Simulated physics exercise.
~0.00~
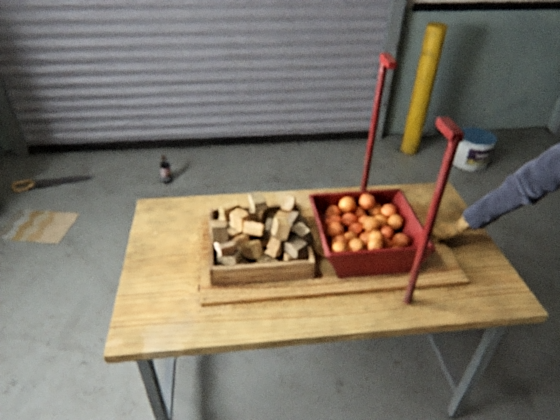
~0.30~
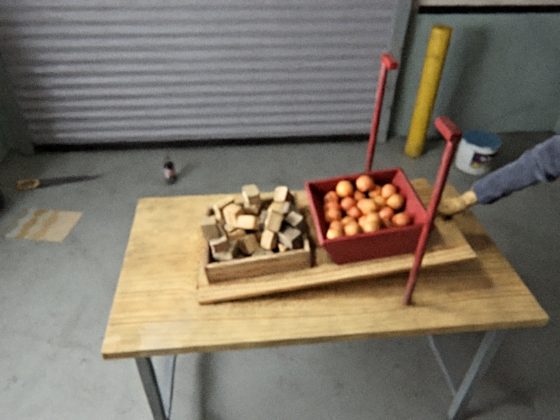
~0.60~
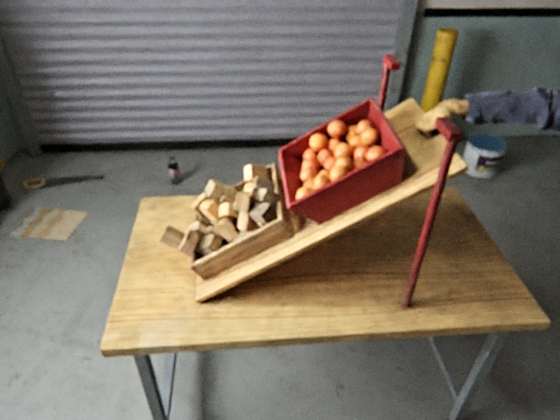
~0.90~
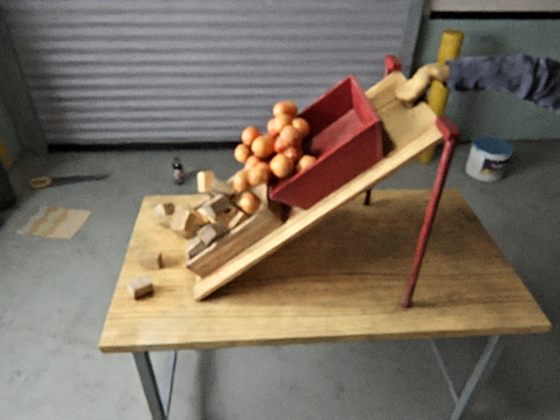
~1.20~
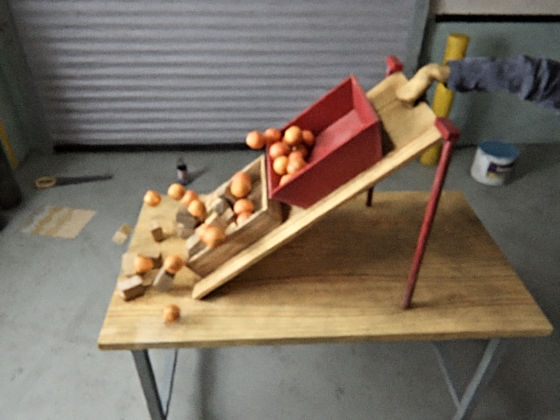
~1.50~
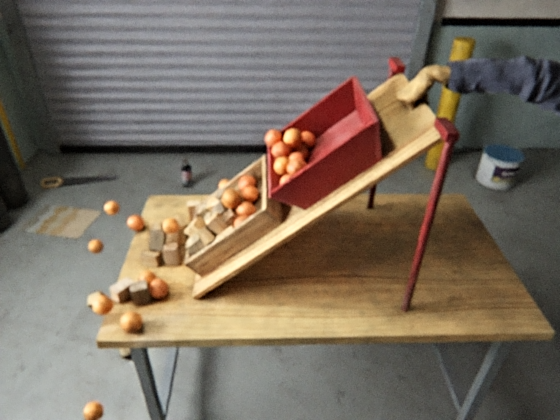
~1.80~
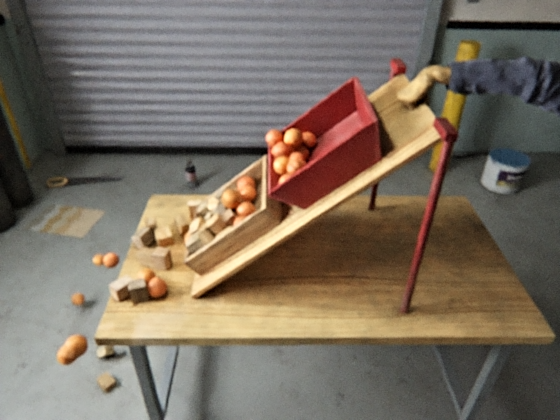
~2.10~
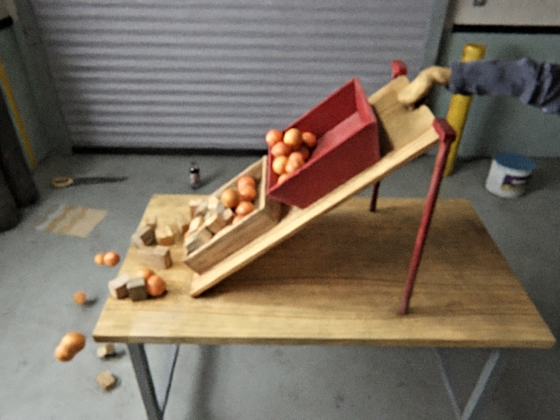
A hinged board tilts up under a gloved hand, spilling some wooden blocks and oranges leftward.
